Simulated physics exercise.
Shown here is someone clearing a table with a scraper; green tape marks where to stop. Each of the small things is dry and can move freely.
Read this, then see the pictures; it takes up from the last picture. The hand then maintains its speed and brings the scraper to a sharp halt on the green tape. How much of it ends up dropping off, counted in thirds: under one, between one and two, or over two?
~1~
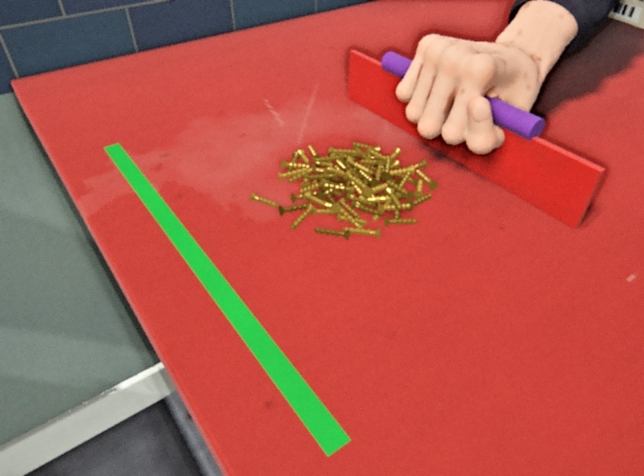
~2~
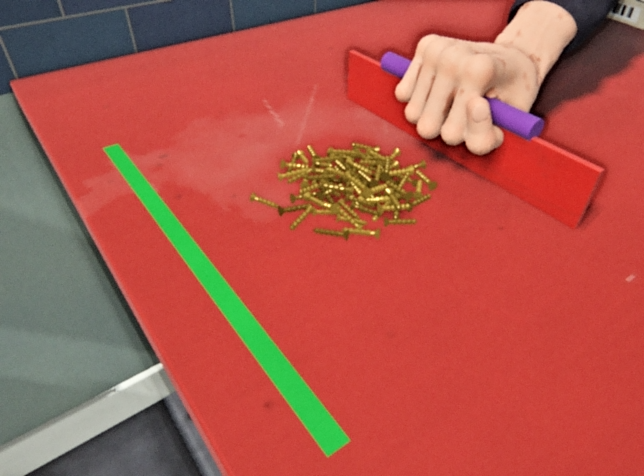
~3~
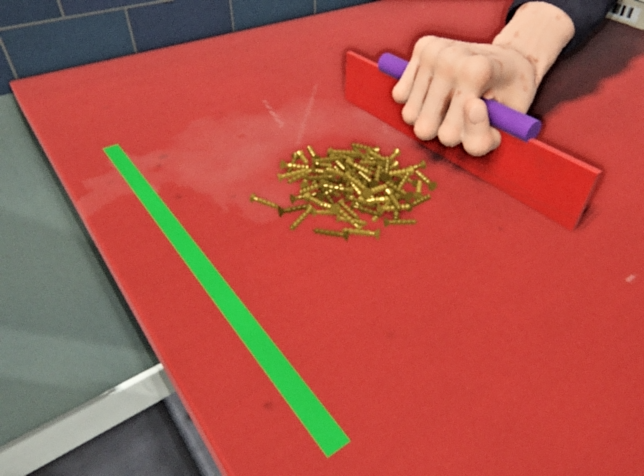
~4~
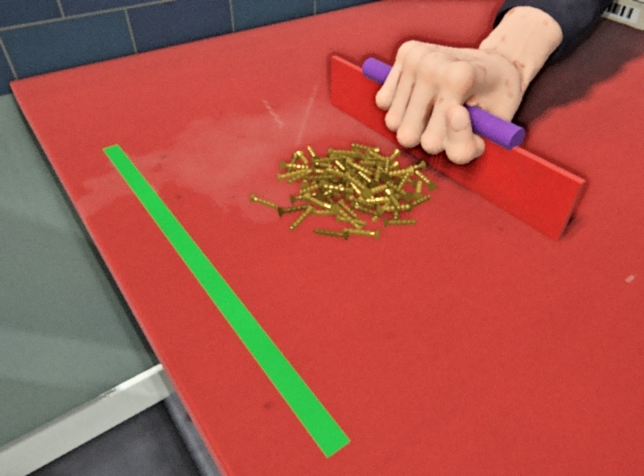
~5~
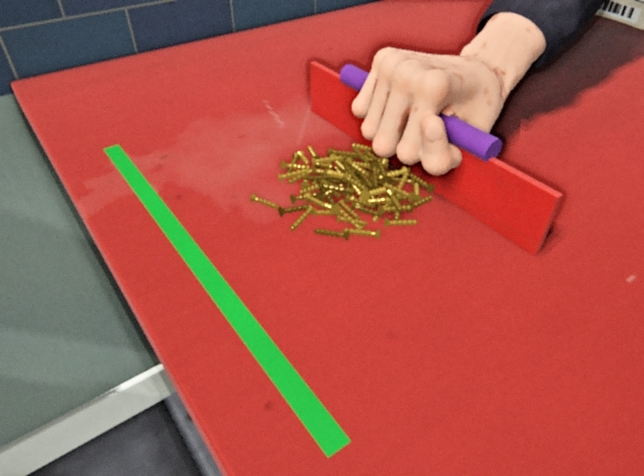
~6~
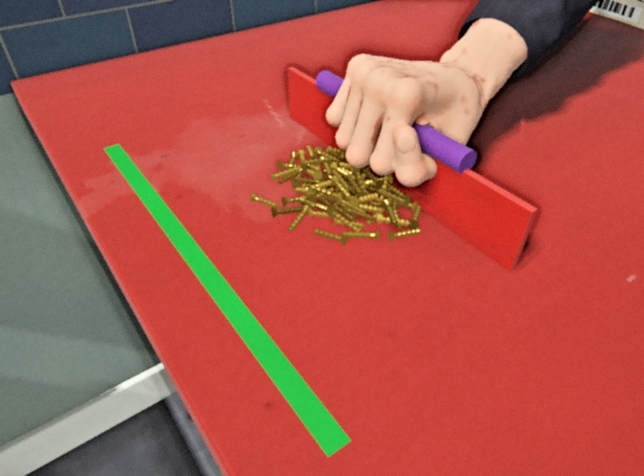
A third to two thirds.
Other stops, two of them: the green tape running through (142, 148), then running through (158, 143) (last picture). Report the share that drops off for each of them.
About 20 %, then 10 %.
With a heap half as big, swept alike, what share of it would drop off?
I'd say close to 30 per cent.
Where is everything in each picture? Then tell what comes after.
The first picture shows scraper (566, 186), at rest; green tape (118, 155), about two fingers from the edge; edge at (125, 288); the heap (357, 189), brass screws.
The second picture shows scraper (565, 186), at rest.
The third picture shows scraper (563, 188); the heap (357, 190).
The fourth picture shows scraper (547, 197).
The fifth picture shows scraper (525, 211); the heap (357, 190), about a tenth pushed along.
The sixth picture shows scraper (500, 224); green tape (118, 155); edge at (125, 288); the heap (338, 185), the larger part pushed along.
Just after the last frame, scraper still moving, near (286, 159); heap all on the table, its front near (185, 237).
A moment on, scraper stopped at the green tape; heap roughly a quarter over the edge.
Further on, scraper stopped at the green tape; heap roughly half over the edge.
When it is over, scraper stopped at the green tape; heap roughly half over the edge.
